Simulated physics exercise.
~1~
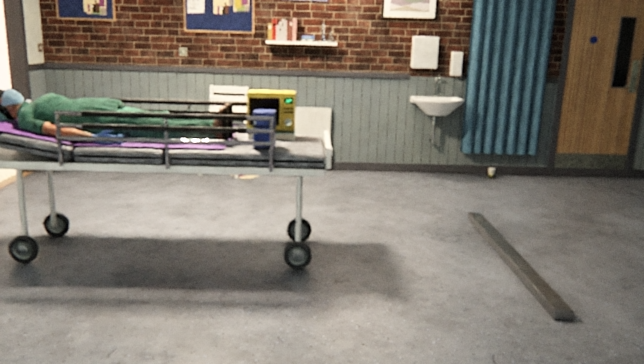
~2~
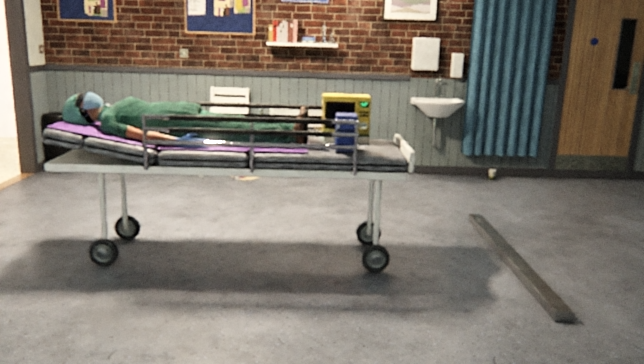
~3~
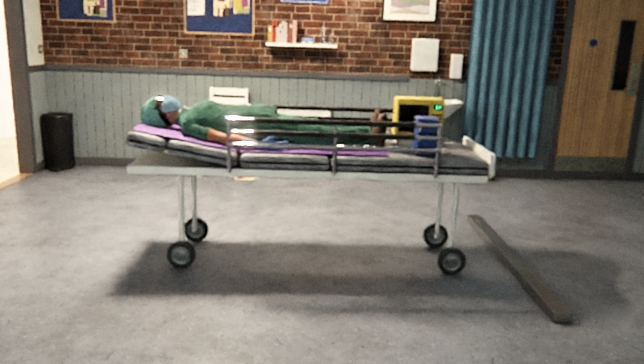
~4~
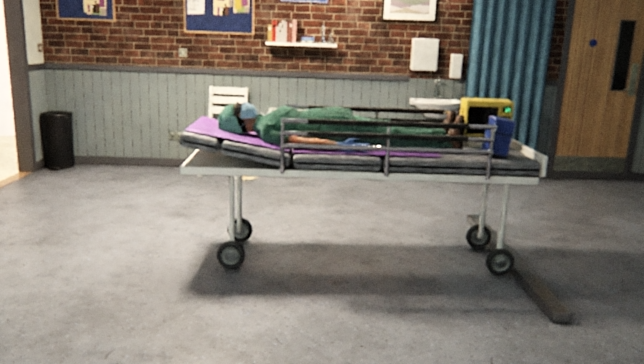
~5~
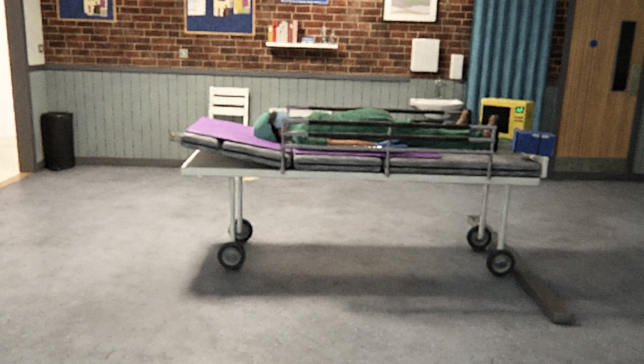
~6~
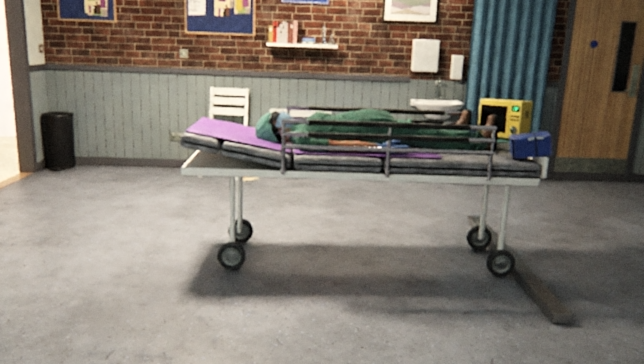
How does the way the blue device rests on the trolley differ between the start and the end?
At the start the blue device stands upright near the foot end, and by the end it is lying on its side, still on the trolley.
